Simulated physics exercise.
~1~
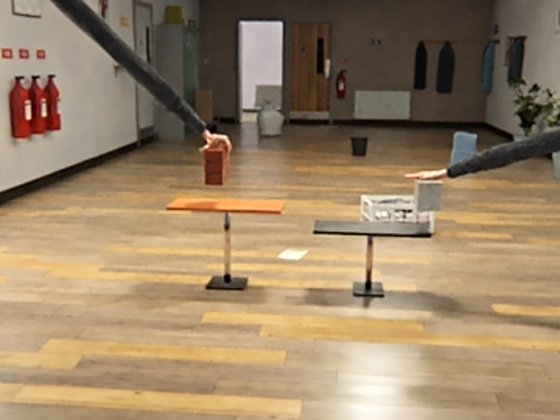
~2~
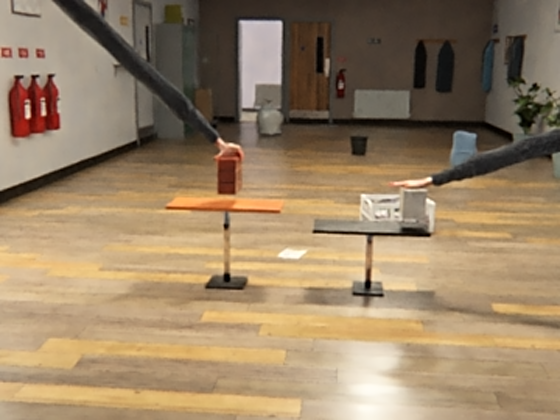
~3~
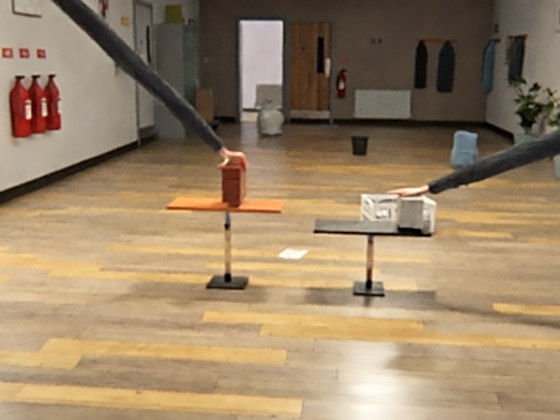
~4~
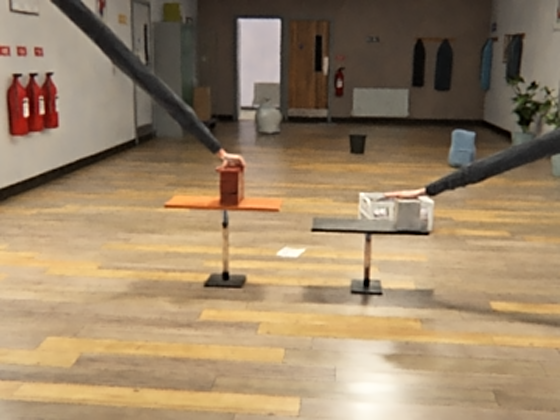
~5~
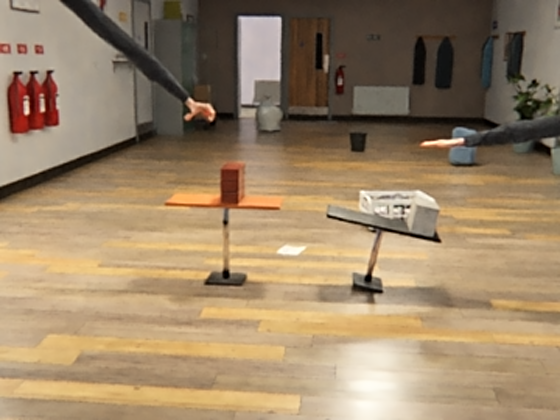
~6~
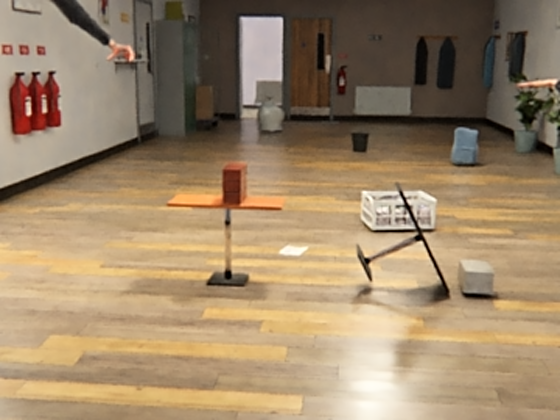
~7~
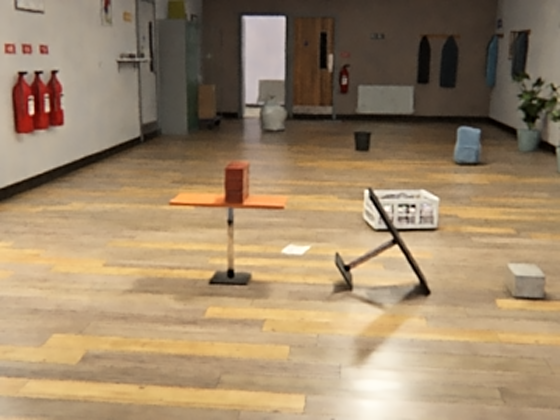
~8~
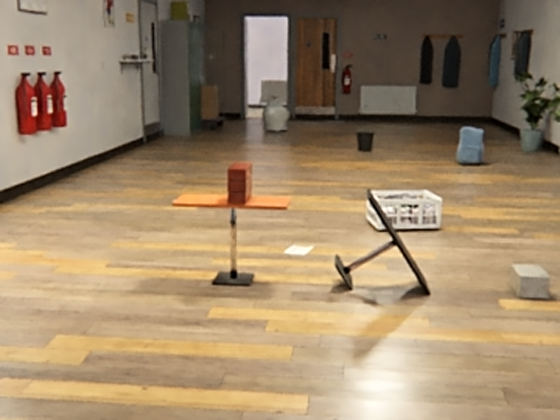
In a long room with a wood-plank floor, seen from across the floor by a slightly swaying camera, an orange-topped table stands left of a black-topped one, with red fire extinguishers on the left wall. An arm from each side lowers an object, red bricks onto the orange top and a grey block onto the right end of the black top, beside a white crate. Both hands let go and withdraw. The black table tips to the right, spilling crate and block onto the floor. It ends steeply tilted, the block lying to its right, while the orange table stays upright with its bricks.
